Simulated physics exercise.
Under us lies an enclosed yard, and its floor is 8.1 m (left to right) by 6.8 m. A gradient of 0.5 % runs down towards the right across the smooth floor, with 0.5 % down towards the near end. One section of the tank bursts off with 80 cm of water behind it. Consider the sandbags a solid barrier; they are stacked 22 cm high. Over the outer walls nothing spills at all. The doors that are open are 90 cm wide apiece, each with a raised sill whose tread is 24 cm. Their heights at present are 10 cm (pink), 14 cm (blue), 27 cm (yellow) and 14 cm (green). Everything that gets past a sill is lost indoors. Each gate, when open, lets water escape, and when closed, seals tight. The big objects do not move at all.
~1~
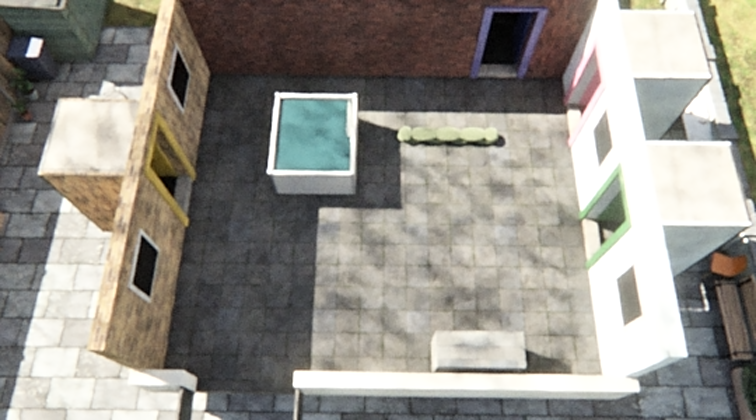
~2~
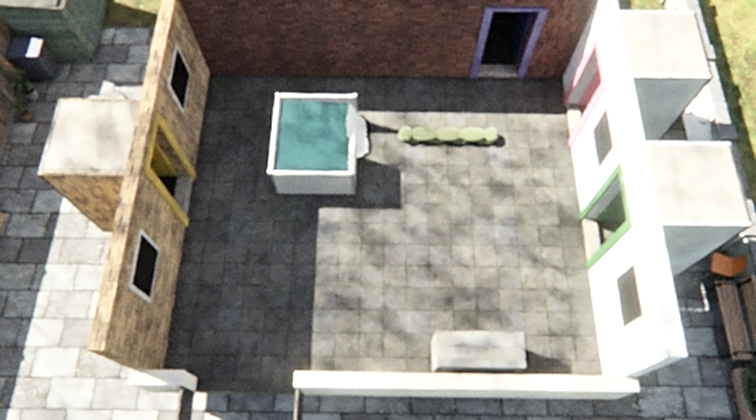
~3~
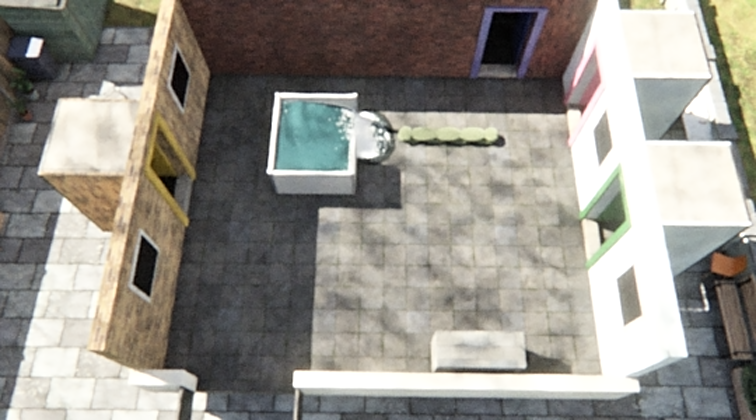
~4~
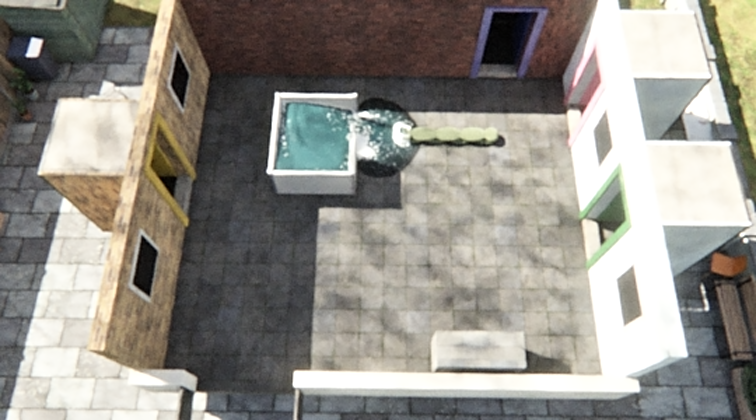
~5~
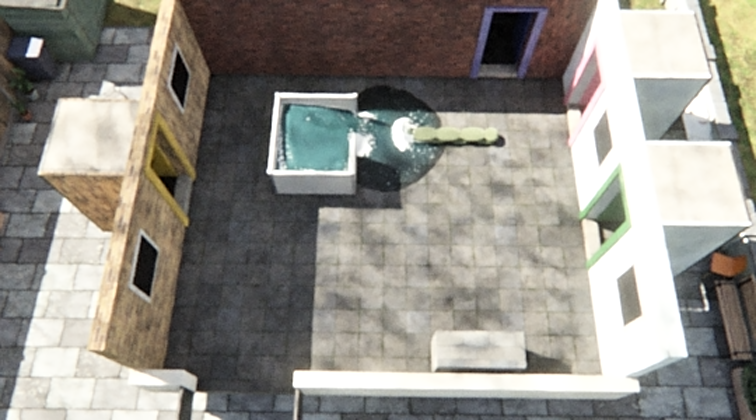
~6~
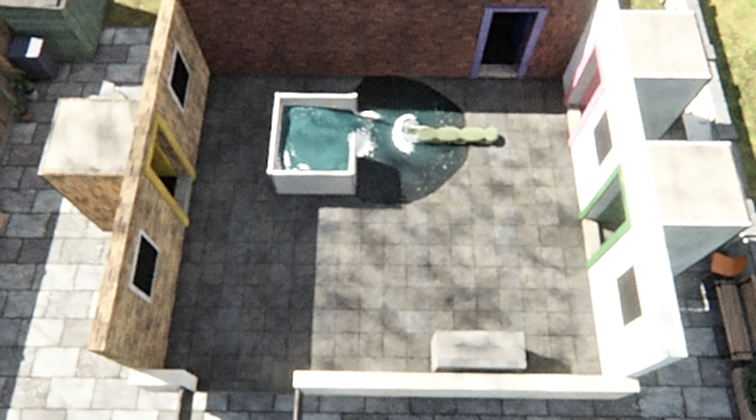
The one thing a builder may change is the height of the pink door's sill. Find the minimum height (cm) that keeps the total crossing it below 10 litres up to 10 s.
The minimum is roughly 21 cm.
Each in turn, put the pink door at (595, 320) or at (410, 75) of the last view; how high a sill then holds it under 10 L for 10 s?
Roughly 14.5 cm for the first and 14.5 cm for the second.
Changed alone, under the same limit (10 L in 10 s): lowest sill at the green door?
The green door needs around 10.0 cm.
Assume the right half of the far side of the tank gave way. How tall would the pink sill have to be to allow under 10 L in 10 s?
It needs to be about 19 cm high.
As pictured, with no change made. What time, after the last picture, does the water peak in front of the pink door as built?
The level tops out around 1.8 s.
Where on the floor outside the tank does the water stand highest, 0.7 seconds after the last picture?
Look close to (399, 134).
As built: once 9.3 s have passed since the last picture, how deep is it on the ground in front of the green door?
It works out to about 7.0 centimetres deep.
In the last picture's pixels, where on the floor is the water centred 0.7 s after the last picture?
Roughly (364, 146).
Then, 0.7 s after the last picture water covers 25 % of the floor, deepest (44 cm) near (399, 134); it has not reached the pink door.
Then, 2.3 s after the last picture water covers 40 % of the floor, deepest (28 cm) near (558, 95); 21 cm at the pink door, 30 litres in over its 10 cm sill.
Then, 9.3 s after the last picture water covers 70 % of the floor, deepest (12 cm) near (576, 383); 7 cm at the pink door, 116 litres in over its 10 cm sill.
At the pink door as built, the water peaked near 22 cm, 1.7 s after the last picture.
Run again over the same 10 s with other heights there, 20 litres in over 18 cm, 3 litres over 24.5 cm. The limit of 10 litres is kept from about 21 cm up.
